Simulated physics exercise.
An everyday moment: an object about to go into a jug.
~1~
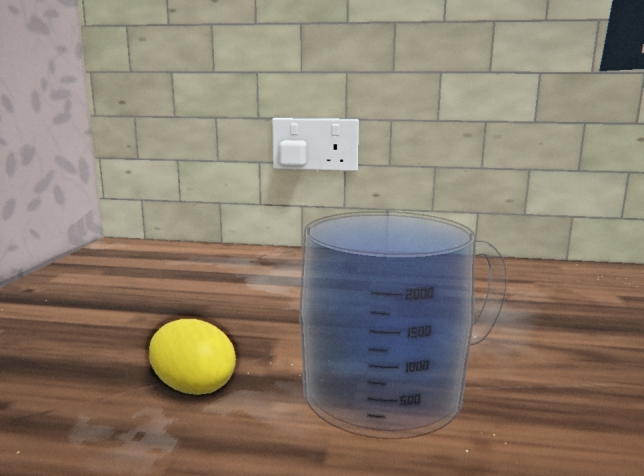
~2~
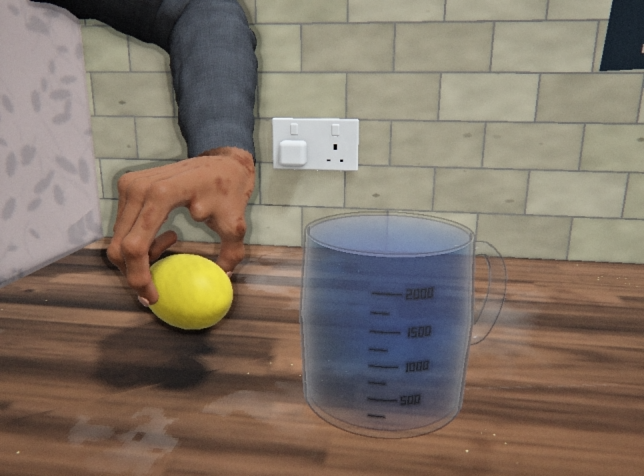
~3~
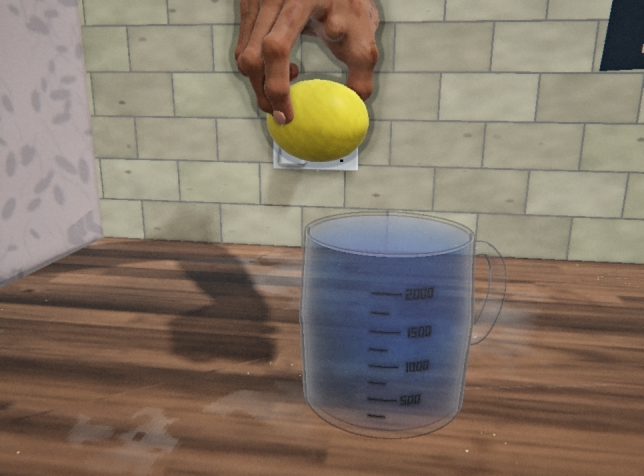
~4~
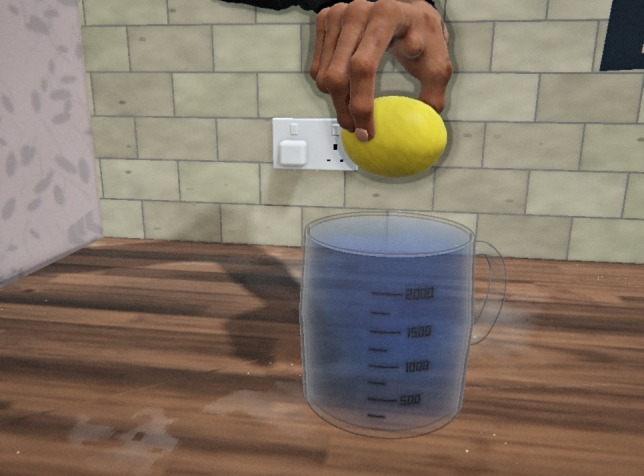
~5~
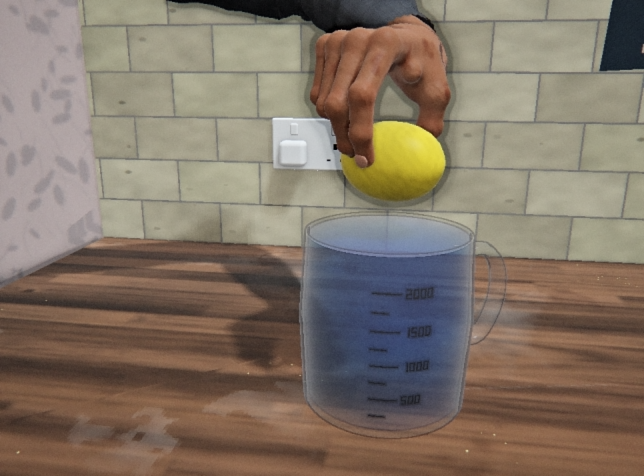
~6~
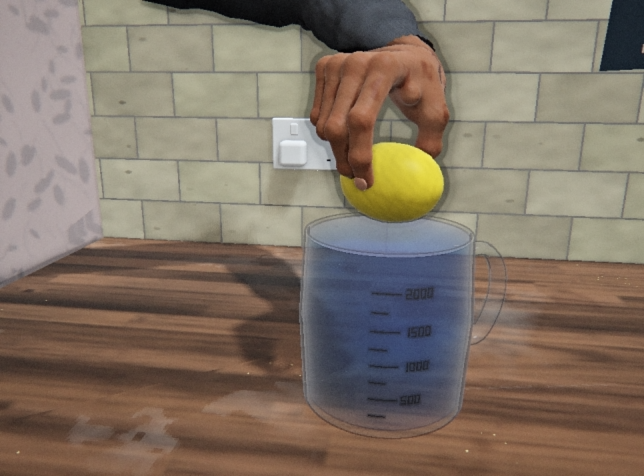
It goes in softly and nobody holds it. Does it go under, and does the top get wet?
It bobs on top, and the jug loses some over the rim.
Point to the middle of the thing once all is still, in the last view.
Near (387, 253).
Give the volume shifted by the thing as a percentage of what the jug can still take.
Near 300 in a hundred.
A moment on, the lemon enters the dyed water; the jug is full to the brim; a puddle lies round it.
Further on, the lemon comes up again; the jug is full to the brim; a puddle lies round it.
When it is over, the lemon is afloat; the jug is full to the brim; a puddle lies round it.
